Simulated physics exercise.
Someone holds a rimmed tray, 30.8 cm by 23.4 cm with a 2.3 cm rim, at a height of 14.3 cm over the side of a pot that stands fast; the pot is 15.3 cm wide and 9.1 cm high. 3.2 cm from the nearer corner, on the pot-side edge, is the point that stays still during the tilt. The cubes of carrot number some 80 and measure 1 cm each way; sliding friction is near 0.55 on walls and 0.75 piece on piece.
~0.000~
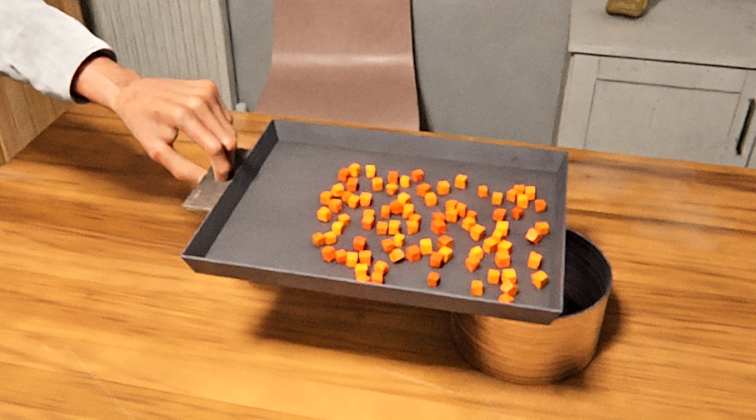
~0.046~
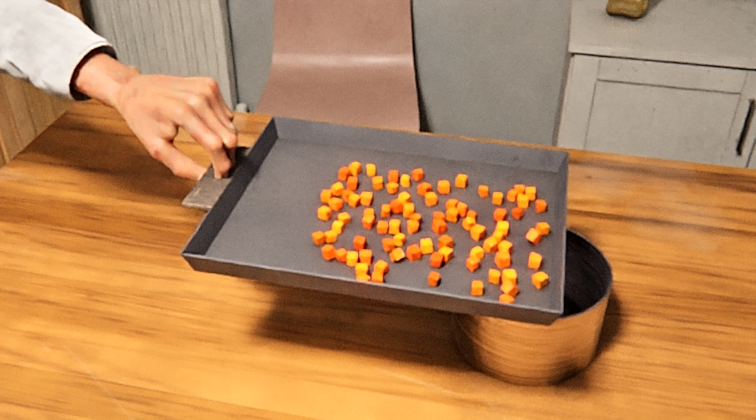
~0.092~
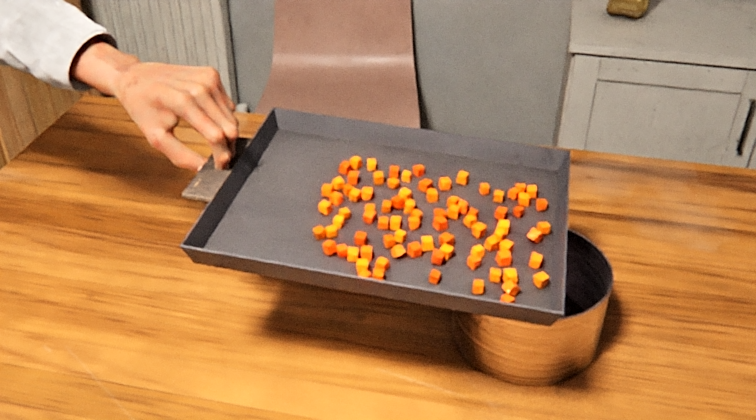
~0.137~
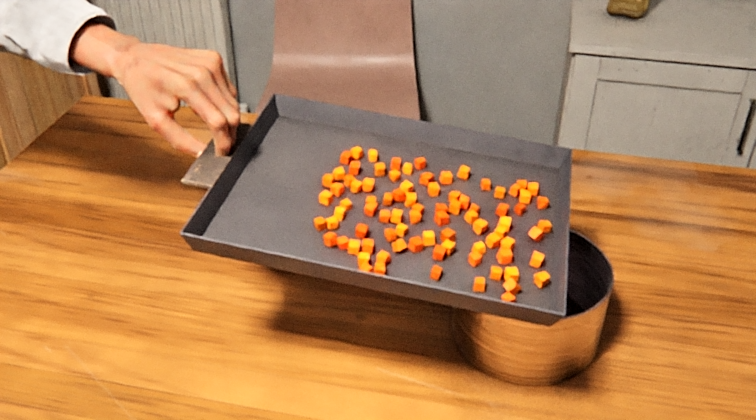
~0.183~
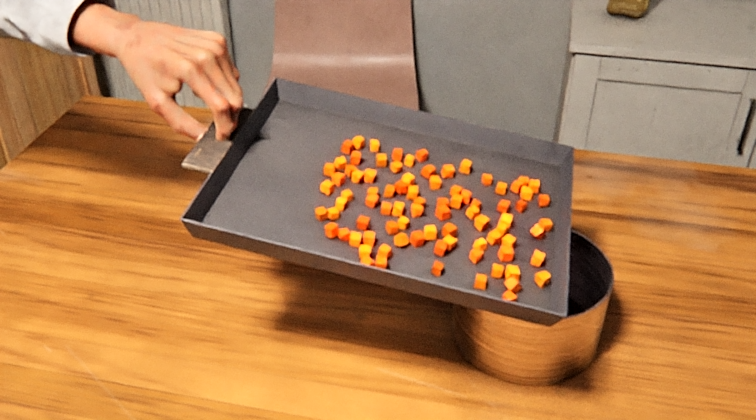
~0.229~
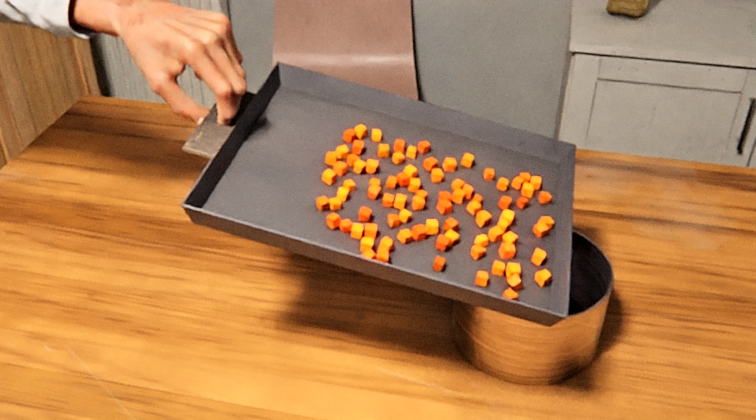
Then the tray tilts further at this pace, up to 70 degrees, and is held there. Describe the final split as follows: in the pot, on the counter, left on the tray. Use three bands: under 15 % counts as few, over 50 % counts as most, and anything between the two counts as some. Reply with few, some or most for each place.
Pot: Few, counter: Some, tray: Most.
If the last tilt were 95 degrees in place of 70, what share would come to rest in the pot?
About 0 in a hundred would end up in the pot.
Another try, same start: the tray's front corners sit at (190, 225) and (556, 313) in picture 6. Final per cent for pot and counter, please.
Pot 0, counter 55.
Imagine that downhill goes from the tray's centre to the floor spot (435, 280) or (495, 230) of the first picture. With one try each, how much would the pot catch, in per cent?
The share comes to about 0 in a hundred, then about 10 in a hundred.
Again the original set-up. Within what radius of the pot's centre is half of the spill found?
Distance: Roughly 24 cm.
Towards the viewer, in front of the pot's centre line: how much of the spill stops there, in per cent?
Share: Roughly 90 %.
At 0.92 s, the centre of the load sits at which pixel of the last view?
Approx. (570, 255).
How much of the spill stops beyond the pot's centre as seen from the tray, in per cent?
Estimate: Roughly 100 per cent of the pieces.
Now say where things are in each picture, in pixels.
In the first frame, tray tilt 0 degrees, front corners at (192, 252) and (552, 304); middle of the pieces at (416, 221); pot at (533, 265).
In the second frame, tray tilt 1 degrees, front corners at (192, 250) and (553, 305); middle of the pieces at (416, 220).
In the third frame, tray tilt 2 degrees, front corners at (192, 242) and (554, 306); middle of the pieces at (417, 216).
In the fourth frame, tray tilt 5 degrees, front corners at (192, 230) and (556, 306), lowest corner right front; middle of the pieces at (418, 210).
In the fifth frame, tray tilt 8 degrees, front corners at (192, 216) and (557, 307), lowest corner right front; middle of the pieces at (420, 203).
In the sixth frame, tray tilt 12 degrees, front corners at (194, 202) and (559, 308), lowest corner right front; middle of the pieces at (421, 196); pot at (534, 265). Its pace works out near 70 degrees a second.
After 0.64 s, tilt 40 degrees; the tray holds 100 %, the pot 0 %.
After 0.92 s, tilt 59 degrees; the tray holds 90 %, the pot 0 %.
Then, at 1.30 s, tilt 70 degrees; the tray holds 65 %, the pot 0 %.
In the end, at 2.4 s, pot 0 %, counter 40 %, tray 60 %.
